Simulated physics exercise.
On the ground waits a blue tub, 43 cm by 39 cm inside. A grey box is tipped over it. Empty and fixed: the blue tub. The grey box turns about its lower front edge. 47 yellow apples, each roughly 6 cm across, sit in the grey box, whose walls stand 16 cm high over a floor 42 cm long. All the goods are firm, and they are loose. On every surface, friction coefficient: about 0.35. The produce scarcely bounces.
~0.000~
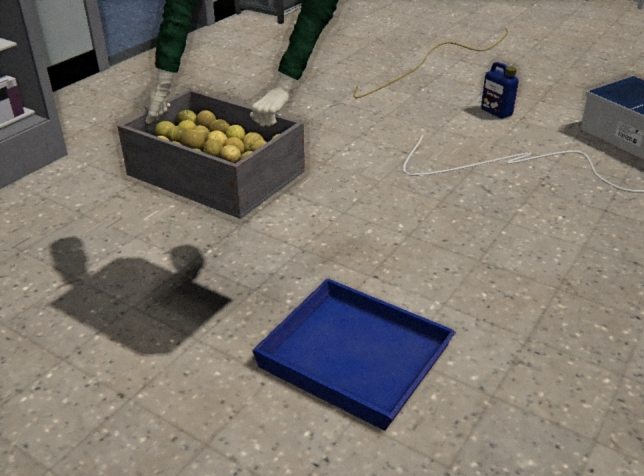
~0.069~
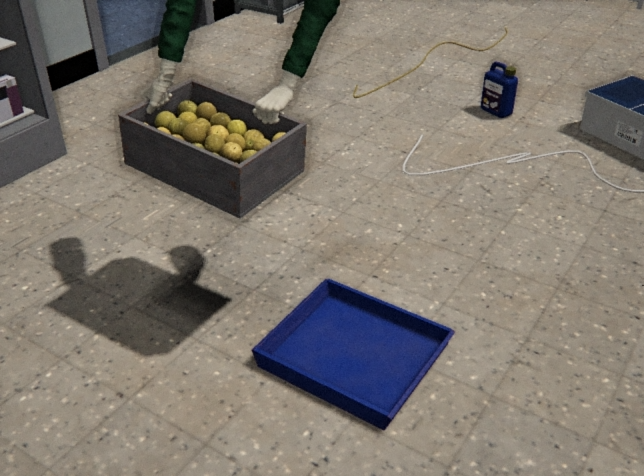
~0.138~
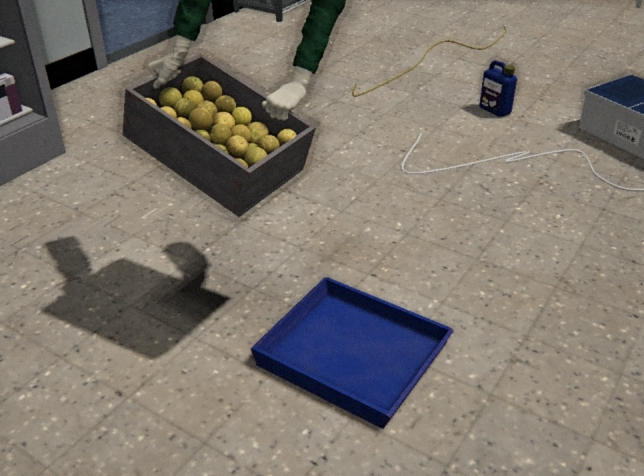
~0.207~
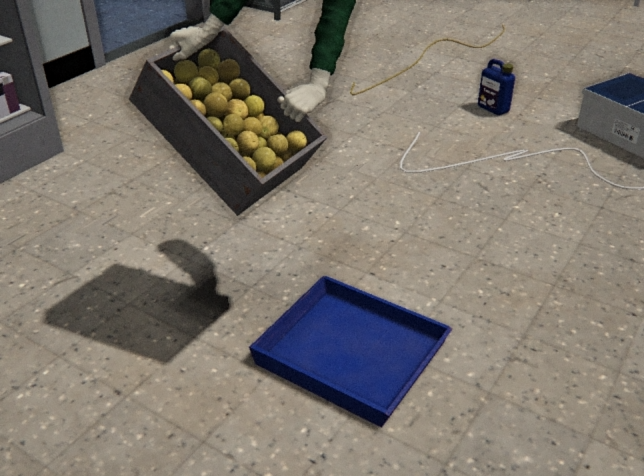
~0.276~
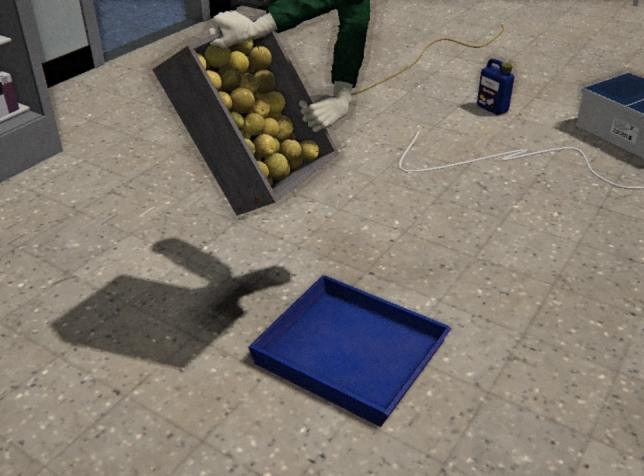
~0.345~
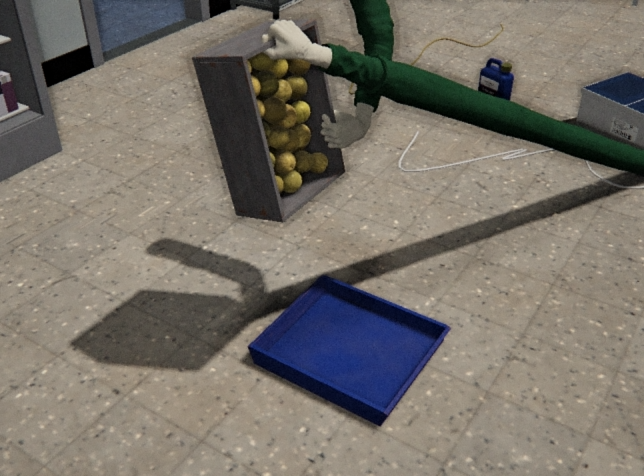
On a speckled tiled floor, gloved hands in green sleeves steadily tilting a grey box of yellow apples near a blue tub.
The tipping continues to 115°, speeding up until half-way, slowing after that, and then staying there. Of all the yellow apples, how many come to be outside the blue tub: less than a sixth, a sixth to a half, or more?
It ends with past half of the load outside the container.
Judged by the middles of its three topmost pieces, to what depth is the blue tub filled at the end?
5 cm or so.
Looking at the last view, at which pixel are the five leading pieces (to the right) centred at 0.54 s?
Roughly at (406, 171).
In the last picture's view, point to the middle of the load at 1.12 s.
Centre: Approx. (480, 407).
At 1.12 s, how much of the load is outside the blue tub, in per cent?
Estimate for then: Some 60 percent.
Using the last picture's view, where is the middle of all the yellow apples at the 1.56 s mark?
Roughly at pixel (529, 426).
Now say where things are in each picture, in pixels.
In the first picture (places track the rim corner closest to us here), grey box (234, 164); blue tub (389, 415); tipped 0°; all still inside.
Grey box (237, 165); tipped 5°, in the second picture.
Grey box (247, 169); tipped 18°, in the third picture.
Grey box (261, 179); tipped 36°, in the fourth picture.
Grey box (275, 197); tipped 56°, in the fifth picture.
Grey box (284, 217); blue tub (385, 411); tipped 77°; all still inside, in the sixth picture.
After 0.54 s, tilt 115°; 14 still in the grey box and 33 in the air.
After 0.78 s, tilt 115°; 10 in the blue tub, 26 outside the blue tub and 11 in the air.
After 1.12 s, tilt 115°; 19 in the blue tub and 28 outside the blue tub.
Final count (at 1.56 s), 19 in the blue tub and 28 outside the blue tub. Asked share, 28 of 47, 60 per cent.
